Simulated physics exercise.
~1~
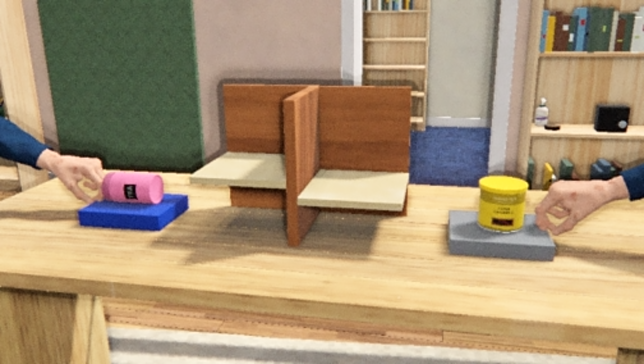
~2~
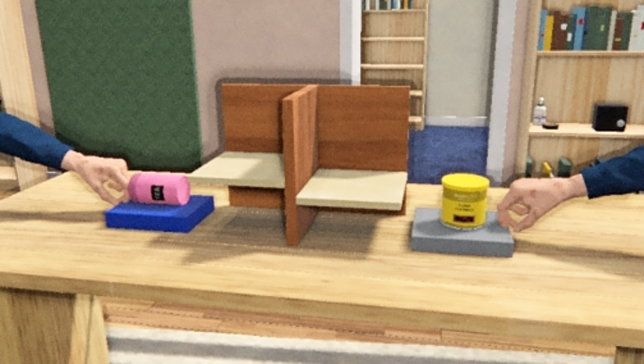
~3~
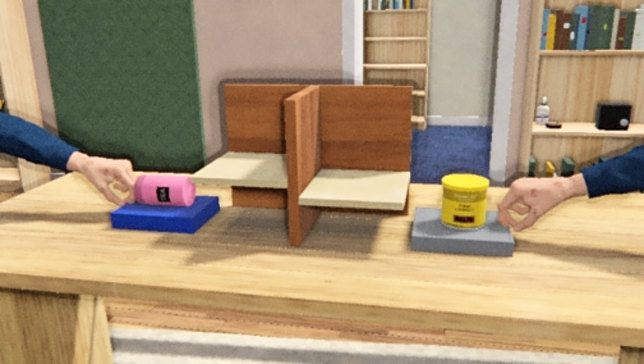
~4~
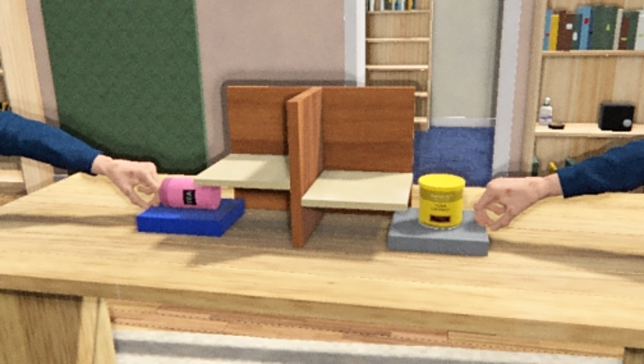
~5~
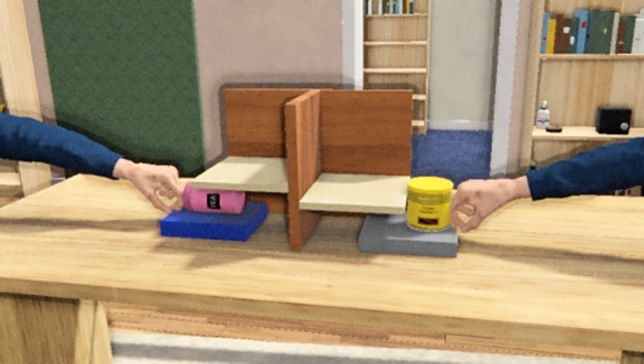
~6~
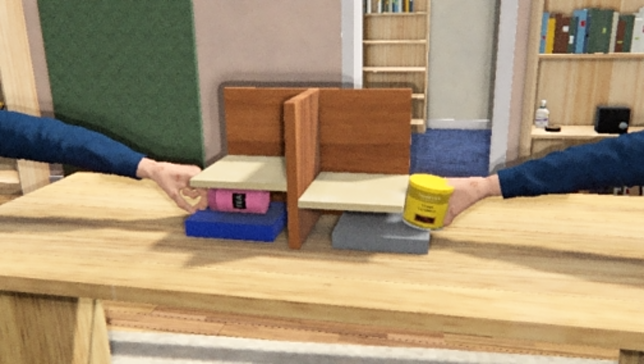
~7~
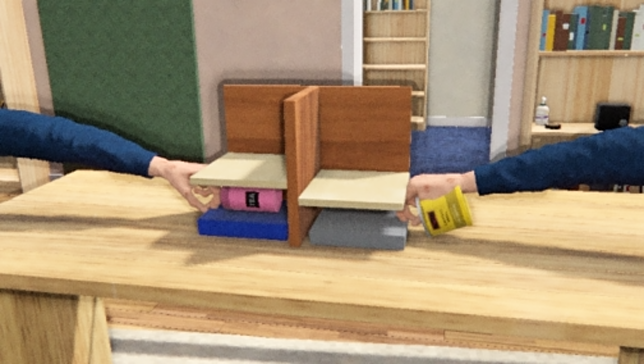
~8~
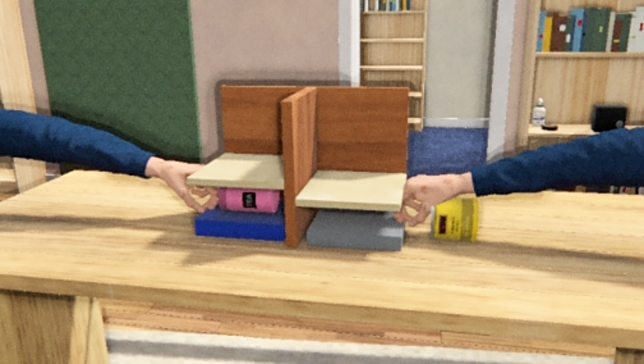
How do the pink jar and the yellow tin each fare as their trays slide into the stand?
The pink jar, lying on its side, passes under the shelf and stays on the blue tray. The yellow tin hits the shelf edge and is scraped off the grey tray, ending up on the table to the right.
